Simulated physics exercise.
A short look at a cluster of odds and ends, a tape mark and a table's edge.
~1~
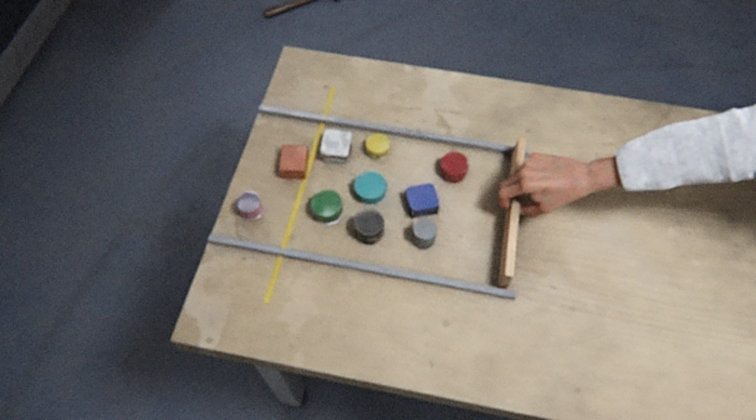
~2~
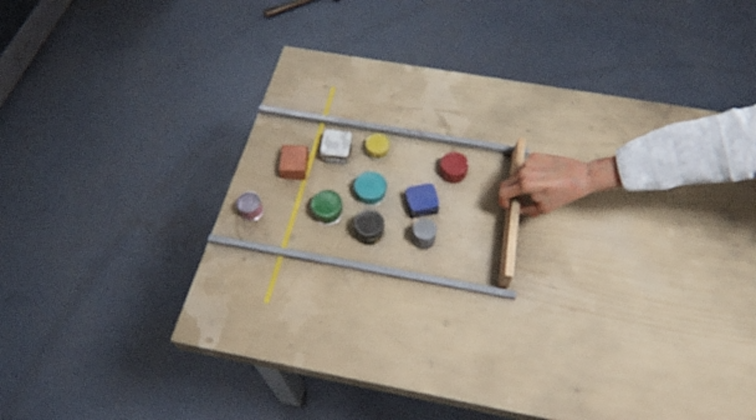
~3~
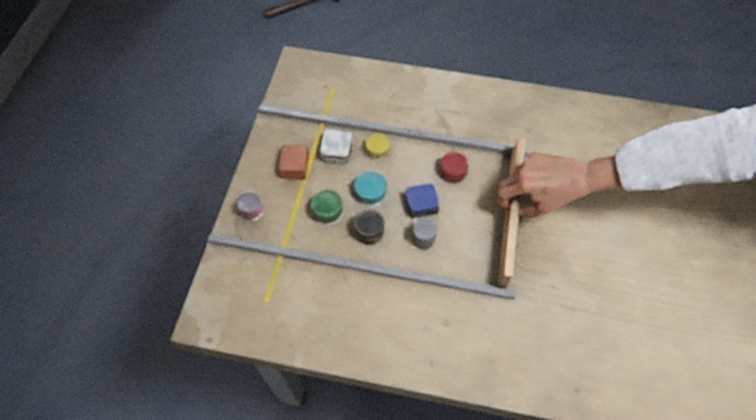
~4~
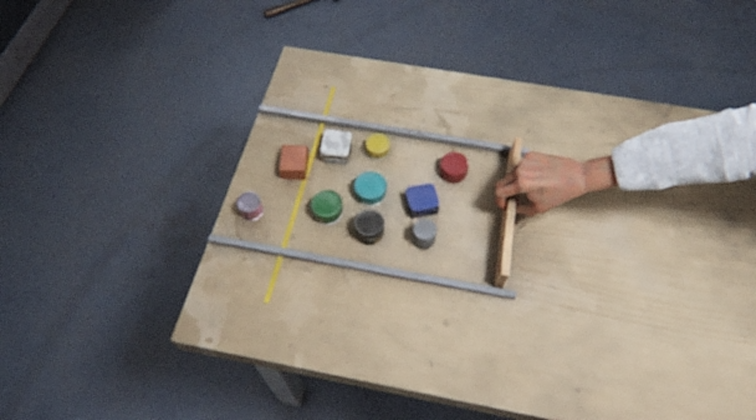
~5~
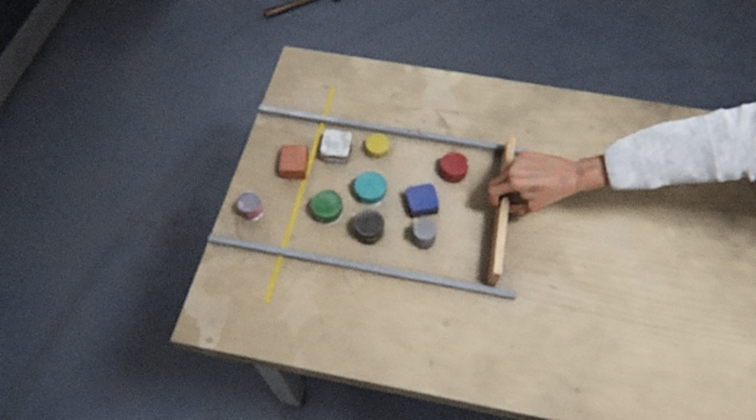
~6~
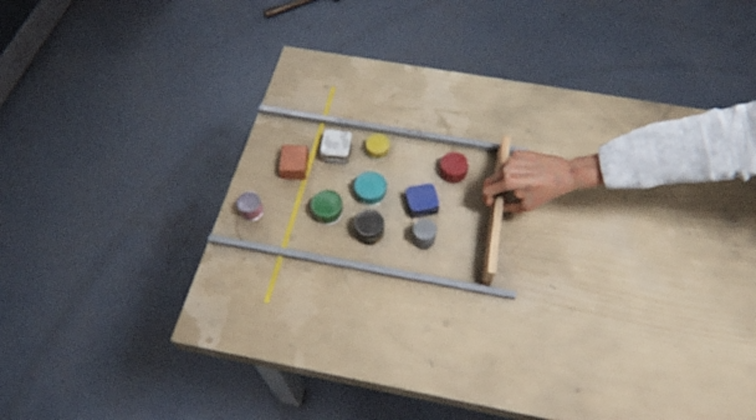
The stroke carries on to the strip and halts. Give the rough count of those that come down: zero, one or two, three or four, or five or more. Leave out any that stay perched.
As it turns out, the number that fall off is zero.
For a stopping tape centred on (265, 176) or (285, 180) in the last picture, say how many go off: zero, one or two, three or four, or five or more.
In that order: Three or four; either one or two.
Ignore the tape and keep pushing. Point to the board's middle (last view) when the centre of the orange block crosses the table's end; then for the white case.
Near (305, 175) and (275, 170).
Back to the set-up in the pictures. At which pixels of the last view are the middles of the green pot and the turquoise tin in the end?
About (271, 190), and the other about (264, 165).
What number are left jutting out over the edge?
1 of them.
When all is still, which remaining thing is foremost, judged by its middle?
It is the orange block.
Early on, none off yet; pink tin at rest near (250, 207); orange block at rest near (294, 162); white case at rest near (337, 148).
Finally, the number that fall off is zero.
